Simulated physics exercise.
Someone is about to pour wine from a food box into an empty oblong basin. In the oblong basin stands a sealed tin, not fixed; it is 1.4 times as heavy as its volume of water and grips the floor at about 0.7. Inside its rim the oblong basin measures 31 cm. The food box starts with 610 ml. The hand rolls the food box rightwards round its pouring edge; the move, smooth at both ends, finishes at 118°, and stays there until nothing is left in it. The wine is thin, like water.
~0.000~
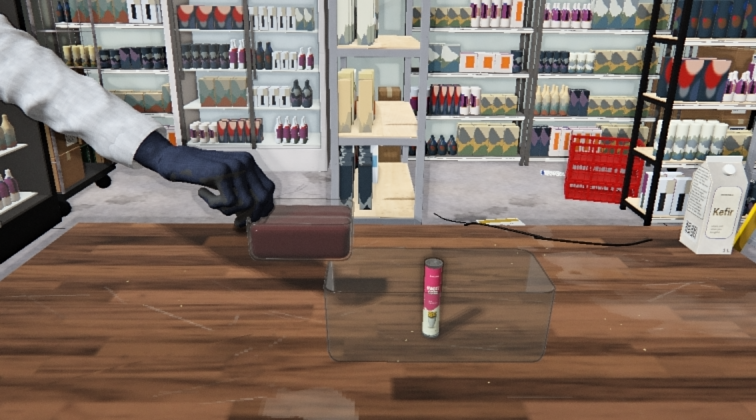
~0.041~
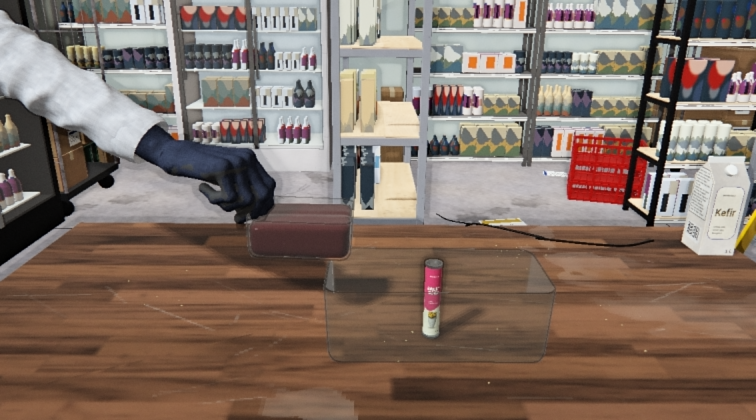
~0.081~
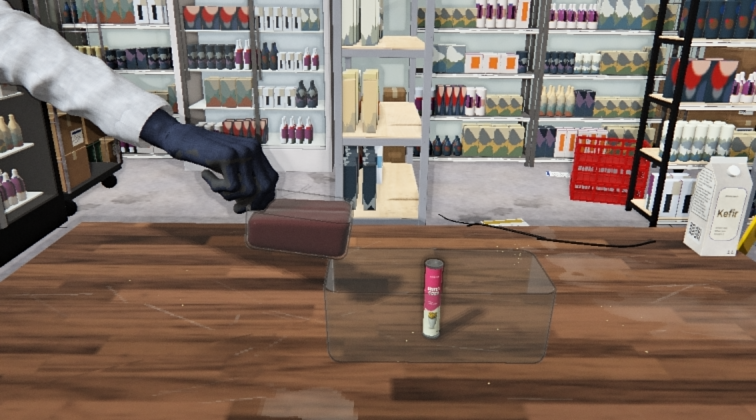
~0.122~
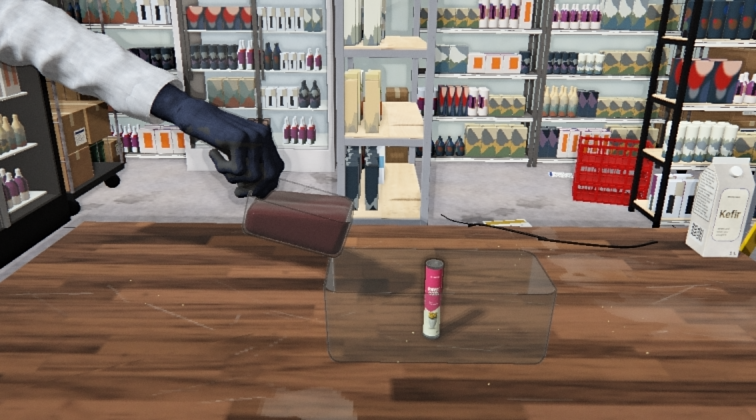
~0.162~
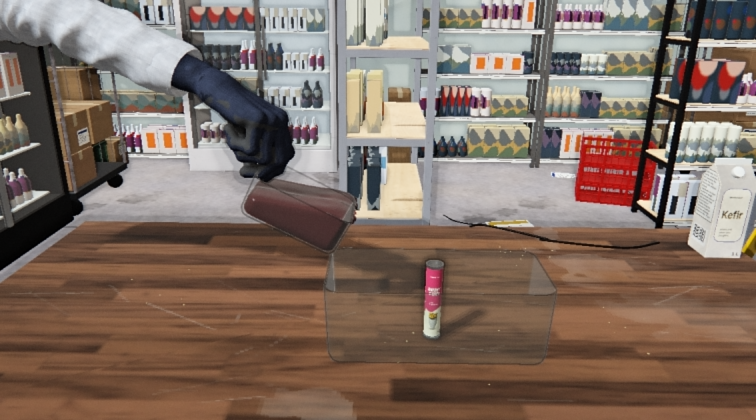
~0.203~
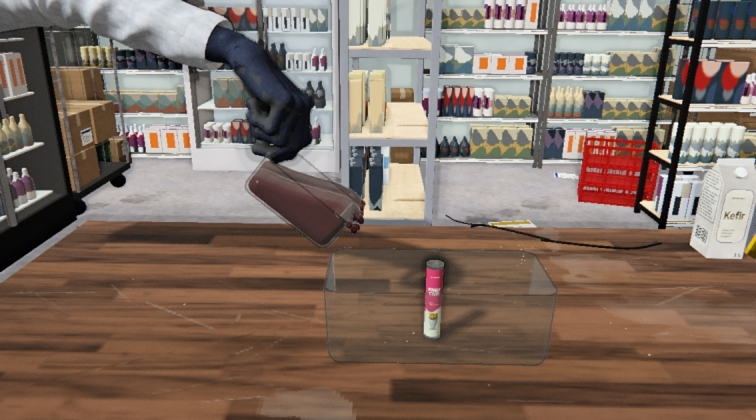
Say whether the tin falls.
It falls.
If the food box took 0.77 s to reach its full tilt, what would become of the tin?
Then it goes over.
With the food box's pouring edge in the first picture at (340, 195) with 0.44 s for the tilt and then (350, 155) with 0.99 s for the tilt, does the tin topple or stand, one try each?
First it topples; then it stays up.
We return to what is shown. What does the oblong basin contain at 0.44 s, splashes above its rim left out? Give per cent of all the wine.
Some 30 per cent.
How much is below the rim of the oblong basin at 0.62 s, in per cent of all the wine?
Near 94 in a hundred.
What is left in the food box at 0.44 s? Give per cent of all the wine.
About 14 per cent.
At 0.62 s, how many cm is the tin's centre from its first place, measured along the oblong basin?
Some 3 cm.
After 0.44 s the tilt is 113° and 13 per cent is still to pour; the tin stands where it began.
After 0.62 s the tilt is 118° and 0 per cent is still to pour; the tin leans 32°.
After 0.81 s the tilt is 118° and 0 per cent is still to pour; the tin lies on its side.
After 1.01 s the tilt is 118° and 0 per cent is still to pour; the tin lies on its side.
In the end the tin lies on its side.
